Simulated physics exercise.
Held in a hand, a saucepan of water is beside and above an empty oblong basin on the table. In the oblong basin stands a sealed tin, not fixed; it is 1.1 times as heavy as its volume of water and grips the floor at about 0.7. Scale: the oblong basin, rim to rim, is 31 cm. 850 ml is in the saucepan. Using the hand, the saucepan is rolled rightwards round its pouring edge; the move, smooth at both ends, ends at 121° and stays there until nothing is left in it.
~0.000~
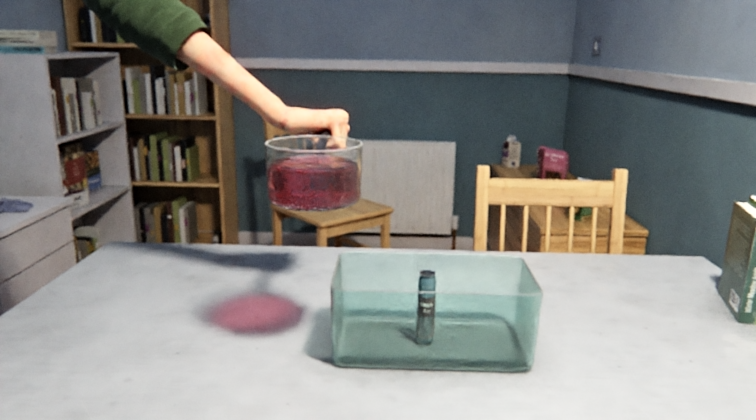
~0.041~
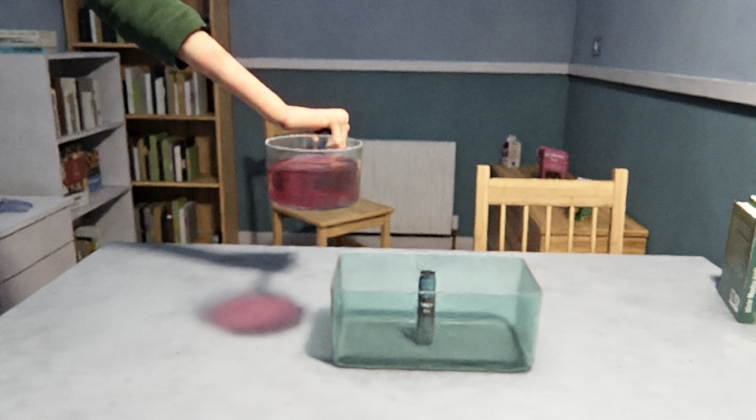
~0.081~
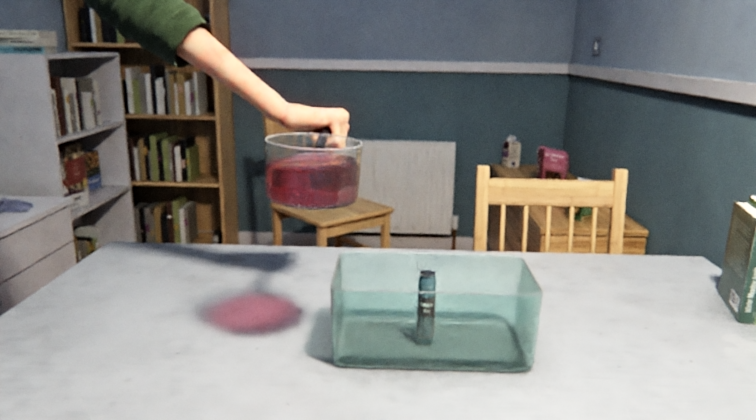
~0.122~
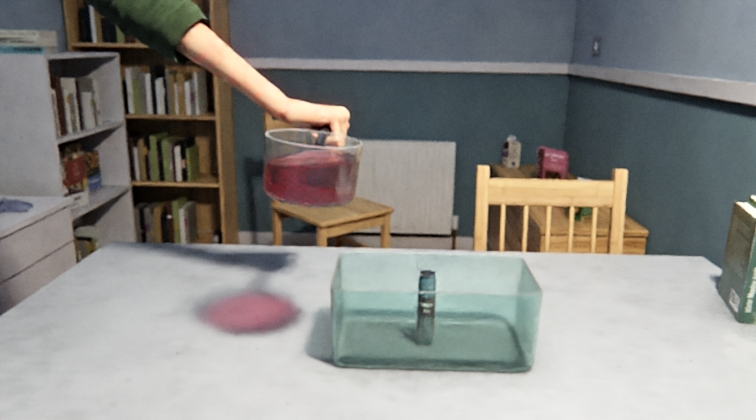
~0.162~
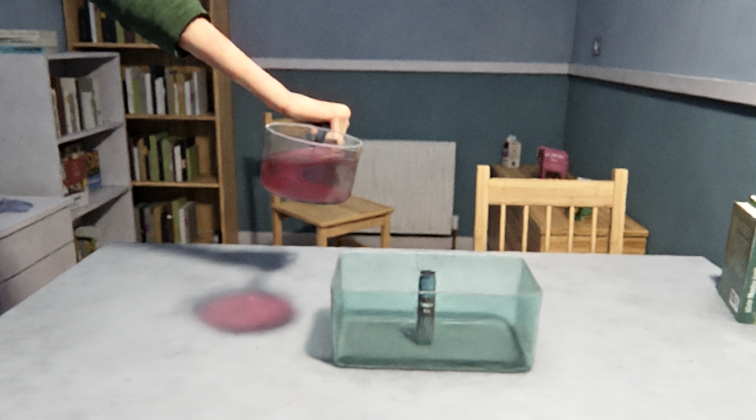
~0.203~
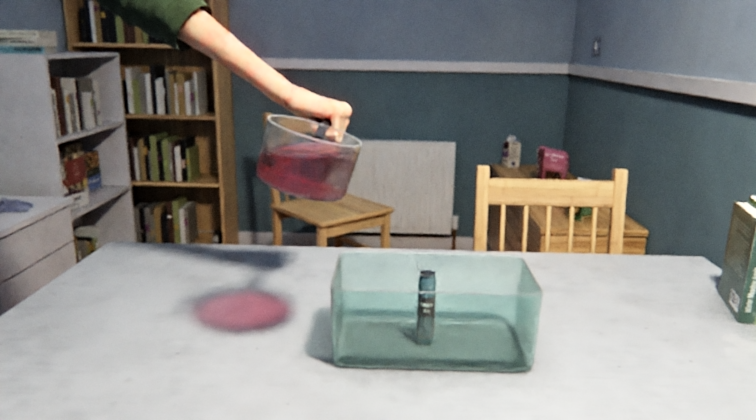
A hand holding a clear round pan of reddish liquid slowly tilts it rightwards, its left side rising while the liquid stays nearly level, above and beside an oblong glass basin with a small dark tin on a table.
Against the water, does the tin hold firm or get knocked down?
I reckon it can hold on.
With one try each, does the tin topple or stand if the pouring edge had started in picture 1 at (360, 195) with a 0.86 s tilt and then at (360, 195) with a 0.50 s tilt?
First it tips over; then it tips over.
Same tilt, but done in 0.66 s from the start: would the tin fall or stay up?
Holds steady.
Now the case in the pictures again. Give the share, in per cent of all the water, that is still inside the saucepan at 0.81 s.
I reckon near 6 per cent still sits there.
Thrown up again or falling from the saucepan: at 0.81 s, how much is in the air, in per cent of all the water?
Roughly 36 %.
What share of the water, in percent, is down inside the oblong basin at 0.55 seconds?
Fraction in basin: Approx. 0%.
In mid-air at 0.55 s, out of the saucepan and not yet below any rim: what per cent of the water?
About 32 per cent.
After 0.55 s the tilt is 86° and 67 per cent is still to pour; the tin stands where it began.
After 0.81 s the tilt is 120° and 6 per cent is still to pour; the tin stands where it began.
After 1.07 s the tilt is 121° and 0 per cent is still to pour; the tin stands where it began.
After 1.36 s the tilt is 121° and 0 per cent is still to pour; the tin stands where it began.
In the end the tin stands where it began.
